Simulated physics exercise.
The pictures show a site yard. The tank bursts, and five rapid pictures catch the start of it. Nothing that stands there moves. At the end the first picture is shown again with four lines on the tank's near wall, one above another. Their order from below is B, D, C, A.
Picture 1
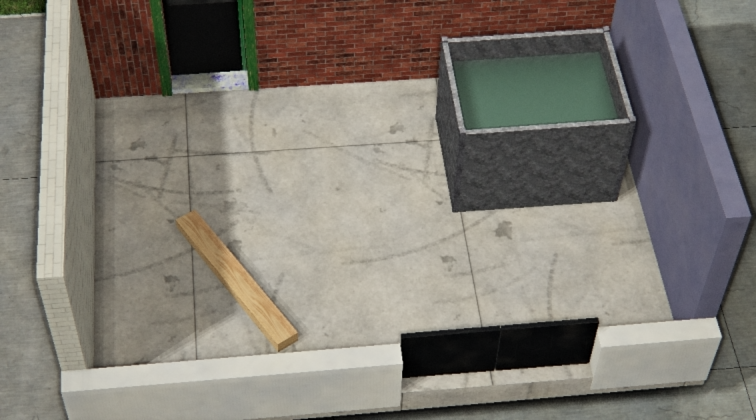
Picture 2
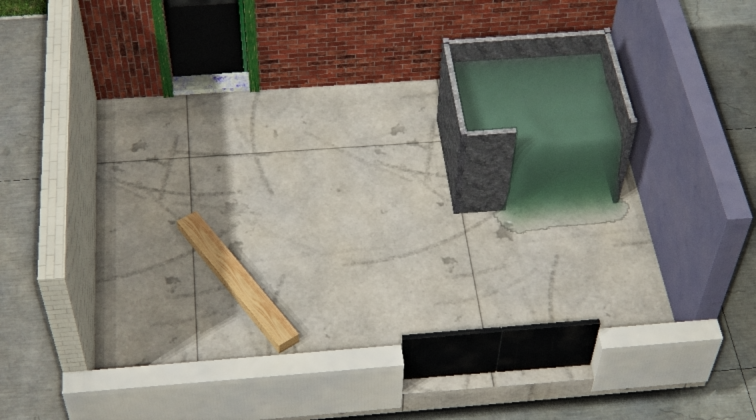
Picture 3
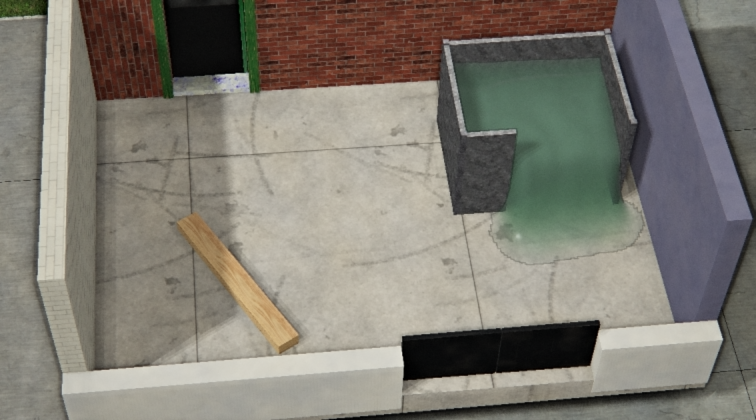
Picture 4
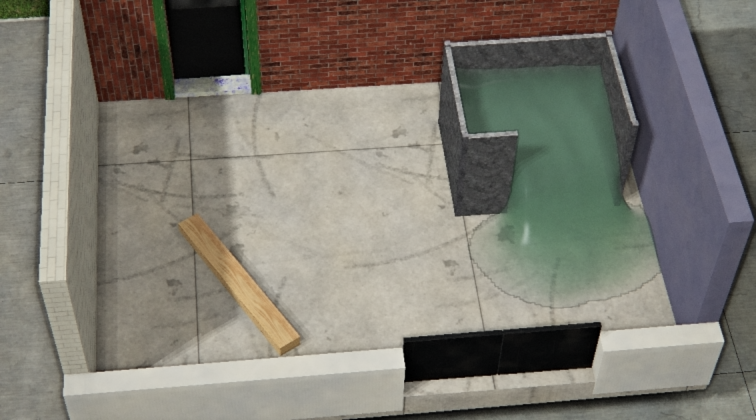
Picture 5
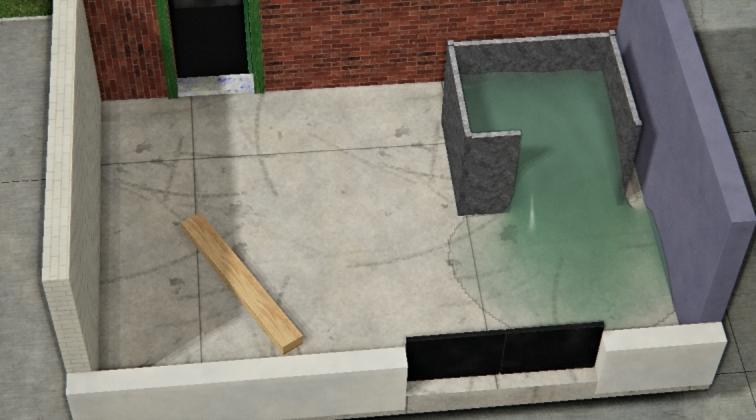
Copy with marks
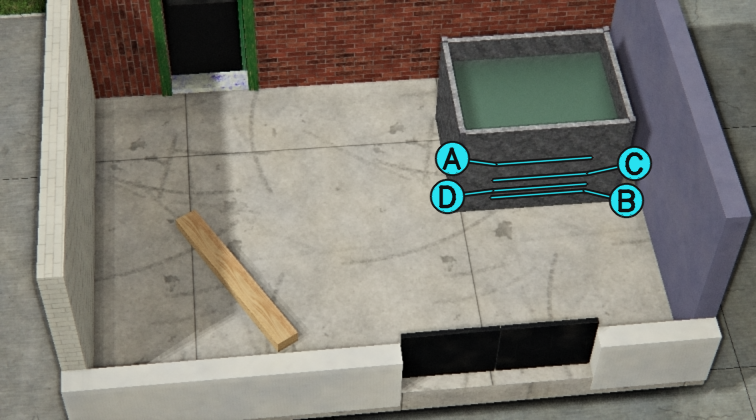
Green water poured out of the dark tank on the right once part of its front wall was gone, spreading across the concrete toward the black gate while the wooden beam on the left lay still.
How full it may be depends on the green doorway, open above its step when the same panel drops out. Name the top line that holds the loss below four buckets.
Use level C.
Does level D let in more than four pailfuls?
No, that is safe.
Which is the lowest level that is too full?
The answer is A.
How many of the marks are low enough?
Three of them.
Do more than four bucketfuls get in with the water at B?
No.
On the marked copy, A at (543, 160); B at (538, 194); C at (540, 176); D at (539, 187); from the bottom up B, D, C, A.
With A, about 9 bucketfuls get in.
With B, nothing gets over.
With C, a bucket or two gets in.
With D, nothing gets over.
